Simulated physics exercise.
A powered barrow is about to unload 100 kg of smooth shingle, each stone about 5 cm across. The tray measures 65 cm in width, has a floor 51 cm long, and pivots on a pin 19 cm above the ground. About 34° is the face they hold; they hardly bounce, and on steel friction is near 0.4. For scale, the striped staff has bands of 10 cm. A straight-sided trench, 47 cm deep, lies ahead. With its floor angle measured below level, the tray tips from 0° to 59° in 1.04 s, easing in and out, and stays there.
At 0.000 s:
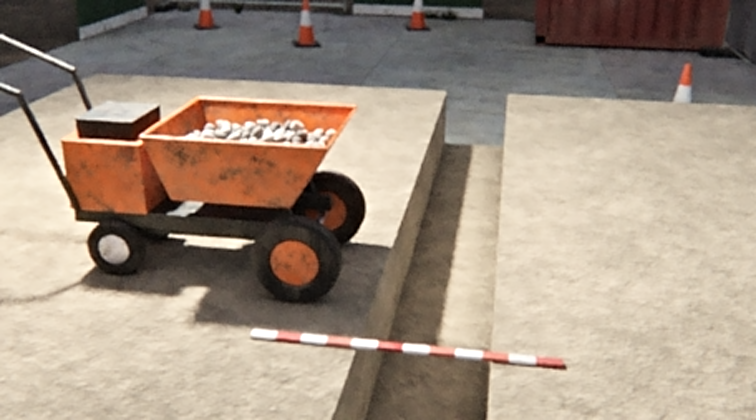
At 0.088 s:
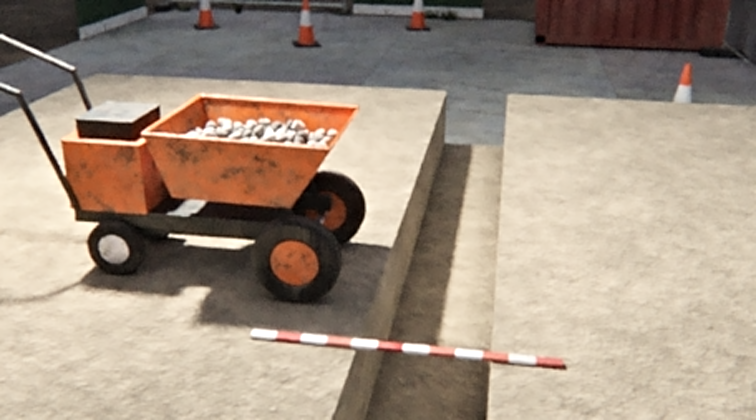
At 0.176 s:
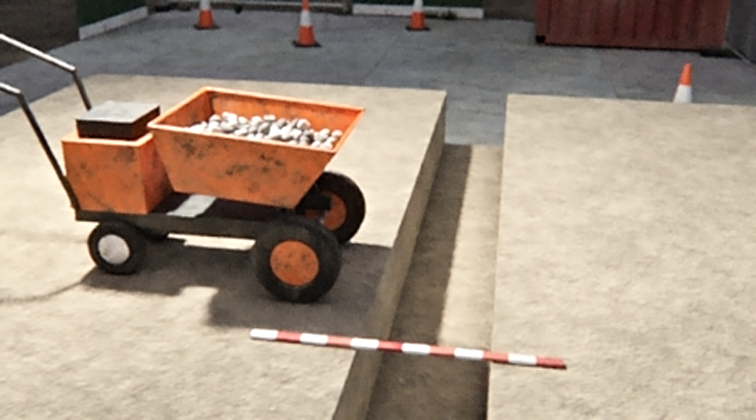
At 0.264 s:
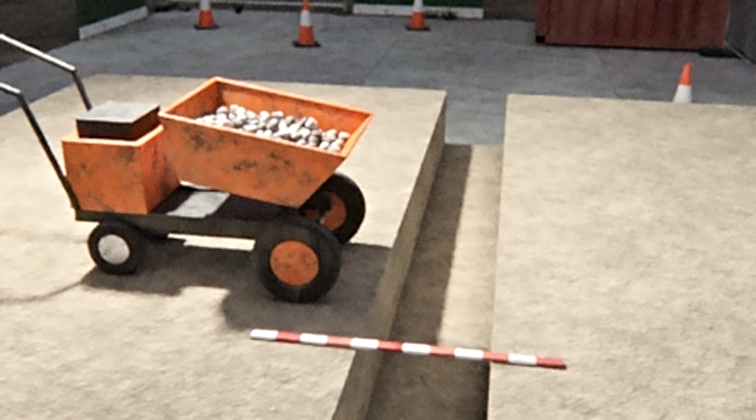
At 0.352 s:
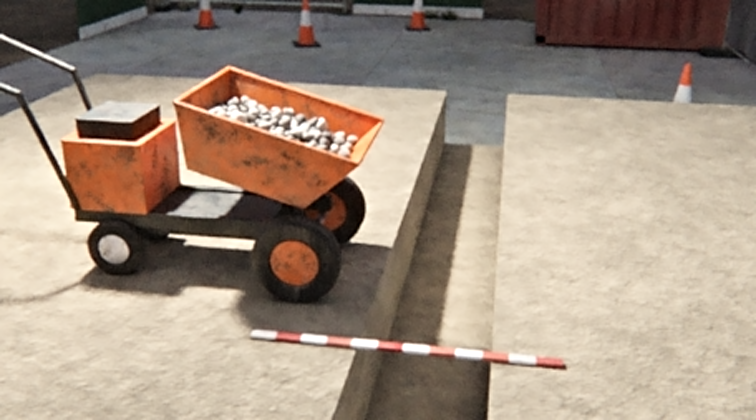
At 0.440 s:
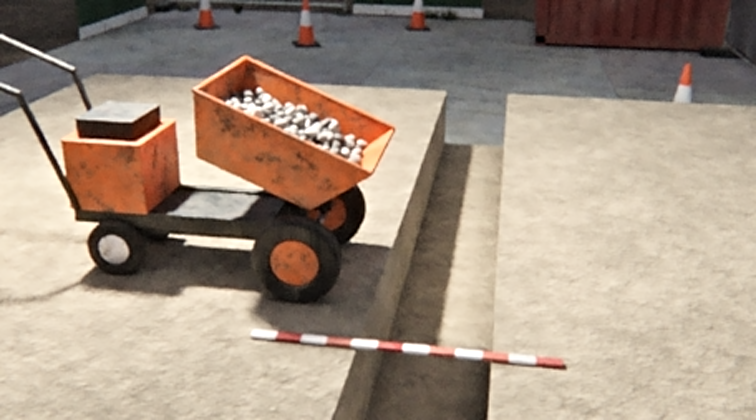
The orange tray of a small powered barrow, loaded with smooth grey stones, tilted slowly at first and then more steeply, its back end rising and its front lip dipping toward the trench on the right.
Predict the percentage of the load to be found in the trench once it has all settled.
Roughly 52 percent of the load ends up there.
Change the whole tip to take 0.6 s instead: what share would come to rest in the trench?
My guess is near 45 percent.
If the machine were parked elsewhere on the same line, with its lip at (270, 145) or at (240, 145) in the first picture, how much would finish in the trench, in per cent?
I'd expect close to 55 per cent at the first and 45 per cent at the second.
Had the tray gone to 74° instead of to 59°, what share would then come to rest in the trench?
Close to 90 per cent then.
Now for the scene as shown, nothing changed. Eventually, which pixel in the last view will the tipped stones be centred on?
Somewhere near pixel (457, 369).
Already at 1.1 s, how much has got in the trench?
Close to 10 per cent at that time.
After 0.8 s the floor is at 50°; 100 % in the tray; the foremost stones are at (396, 193).
After 1.1 s the floor is at 59°; 89 % in the tray, 11 % in the trench; the foremost stones are at (474, 260).
After 1.5 s the floor is at 59°; 65 % in the tray, 31 % in the trench, 4 % past the trench; the foremost stones are at (556, 288).
After 3.4 s the floor is at 59°; 43 % in the tray, 52 % in the trench, 5 % past the trench; the foremost stones are at (626, 286).
